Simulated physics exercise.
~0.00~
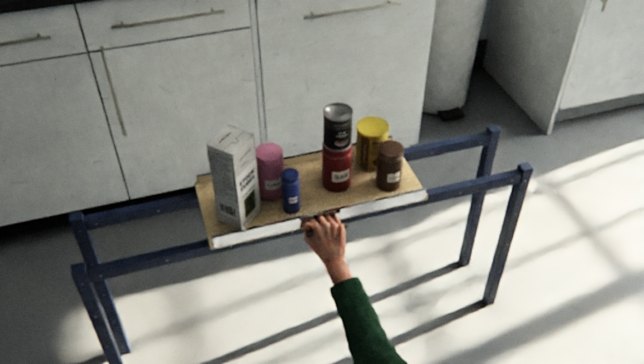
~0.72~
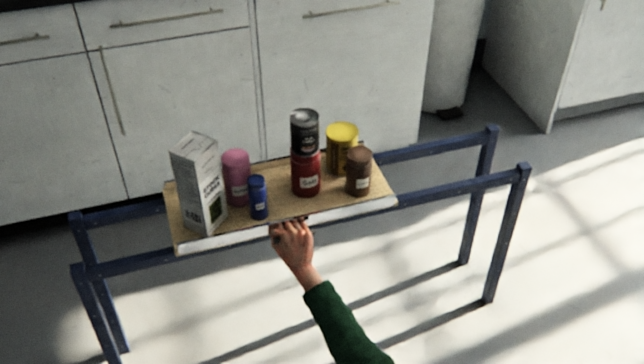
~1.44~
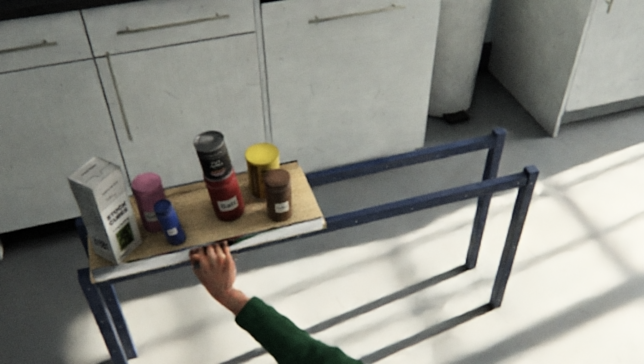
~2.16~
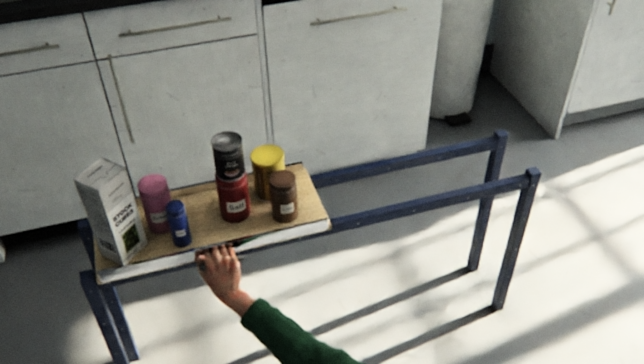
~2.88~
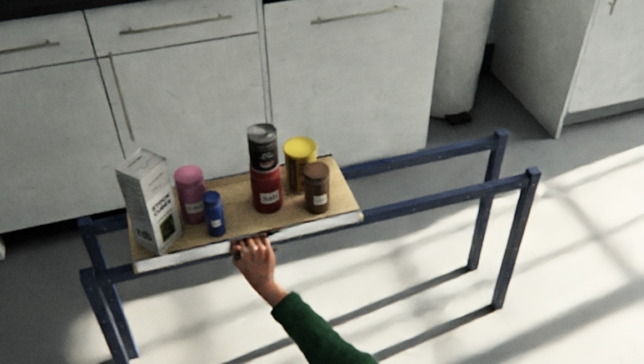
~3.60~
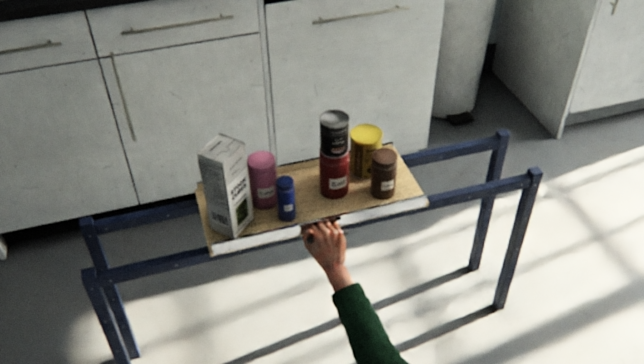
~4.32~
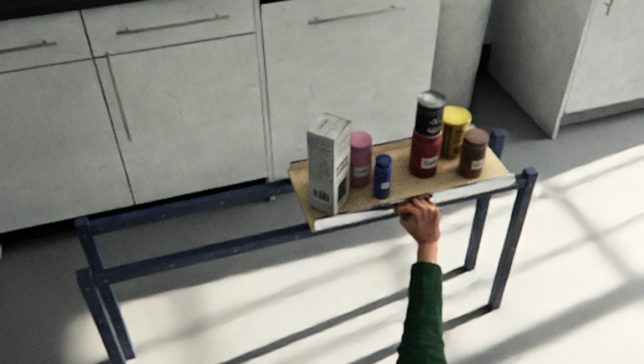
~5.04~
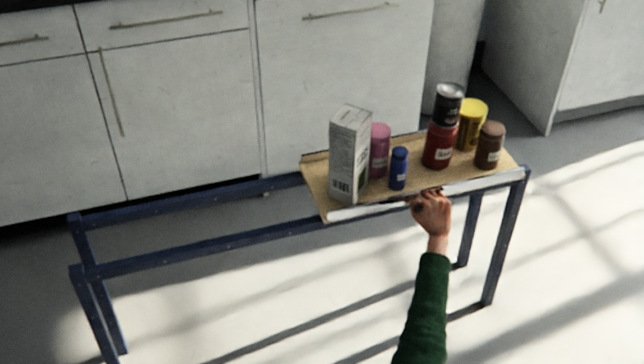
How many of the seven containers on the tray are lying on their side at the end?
None of the containers are lying on their side at the end; all seven are still standing upright on the tray.
The clip shows a hand in a green sleeve sliding a tray of containers, with a black tin stacked on a red jar, left along blue rails, then back right to the far end, where all seven items still stand upright.
